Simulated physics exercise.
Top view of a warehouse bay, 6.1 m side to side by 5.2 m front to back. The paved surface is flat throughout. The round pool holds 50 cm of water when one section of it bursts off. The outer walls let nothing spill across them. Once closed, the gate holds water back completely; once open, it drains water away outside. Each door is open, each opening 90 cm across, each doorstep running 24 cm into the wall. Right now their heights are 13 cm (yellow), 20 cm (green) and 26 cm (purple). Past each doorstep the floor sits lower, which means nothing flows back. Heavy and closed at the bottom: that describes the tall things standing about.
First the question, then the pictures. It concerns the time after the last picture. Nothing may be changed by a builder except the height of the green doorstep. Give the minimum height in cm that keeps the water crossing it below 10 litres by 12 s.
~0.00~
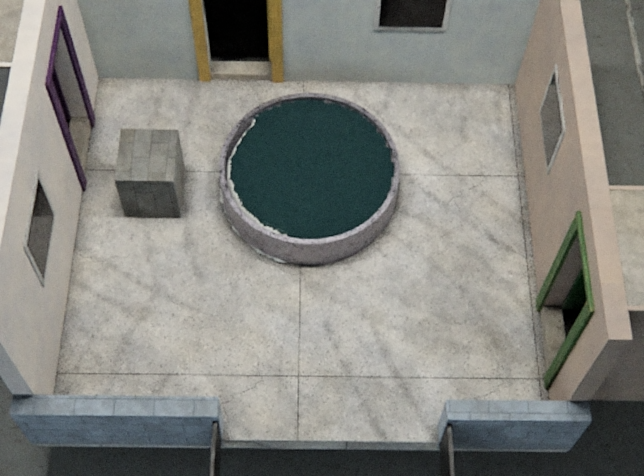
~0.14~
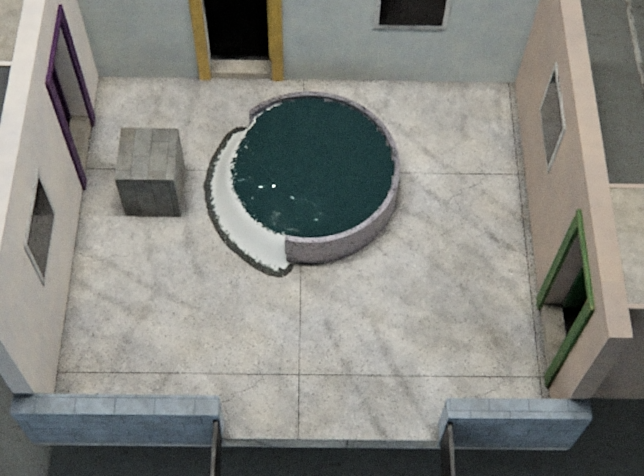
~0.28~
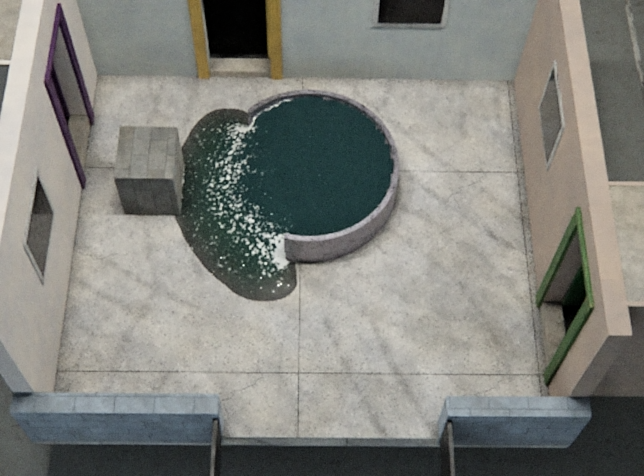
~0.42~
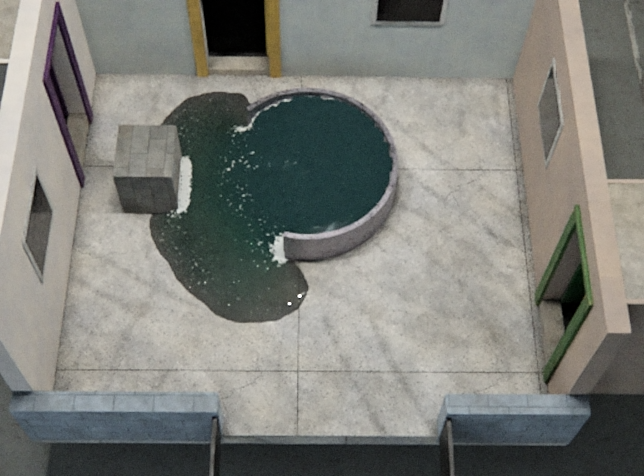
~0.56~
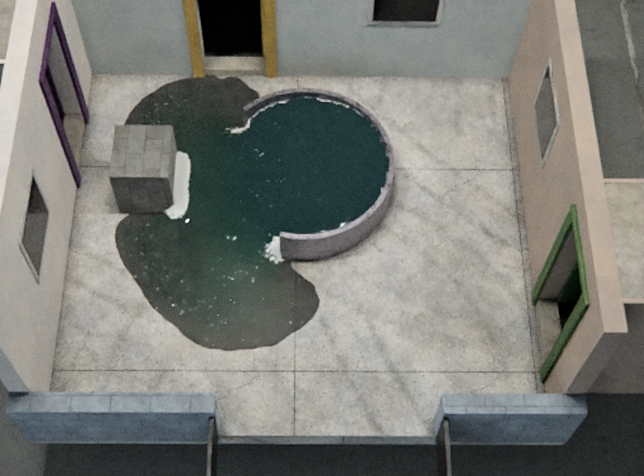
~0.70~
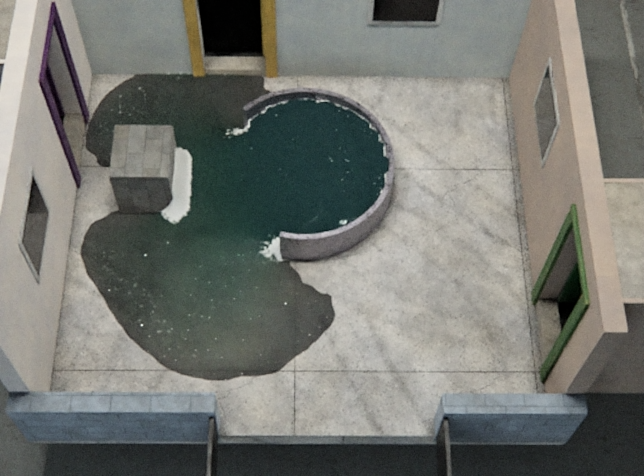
7 cm.
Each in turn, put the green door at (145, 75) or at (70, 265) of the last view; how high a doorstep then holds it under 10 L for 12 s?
Roughly 19 cm for the first and 16 cm for the second.
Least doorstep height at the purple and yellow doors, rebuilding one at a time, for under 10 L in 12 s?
Some 14.0 cm for purple, some 8.0 cm for yellow.
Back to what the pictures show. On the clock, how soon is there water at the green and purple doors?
Green 5.5 s, purple 0.8 s.
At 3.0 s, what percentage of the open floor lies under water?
Wet: Close to 45 %.
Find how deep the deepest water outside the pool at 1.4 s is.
Roughly 34 cm.
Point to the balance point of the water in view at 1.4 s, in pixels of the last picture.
Near (239, 203).
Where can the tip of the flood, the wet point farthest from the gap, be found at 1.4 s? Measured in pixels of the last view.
In the last picture, around (48, 415).
After 1.4 s water covers 40 % of the floor, deepest (34 cm) near (183, 199); it has not reached the green door.
After 3.0 s water covers 45 % of the floor, deepest (27 cm) near (48, 415); it has not reached the green door.
After 12.0 s water covers 95 % of the floor, deepest (10 cm) near (353, 84); 5 cm at the green door, 0 litres in over its 20 cm doorstep.
At the green door as built, the water arrived by 5.3 s and peaked near 10 cm at 8.0 s.
With a doorstep of 6 cm, 18 litres would have come in within the 12 s; with 8 cm, 3 litres. So under 10 litres takes about 7 cm.
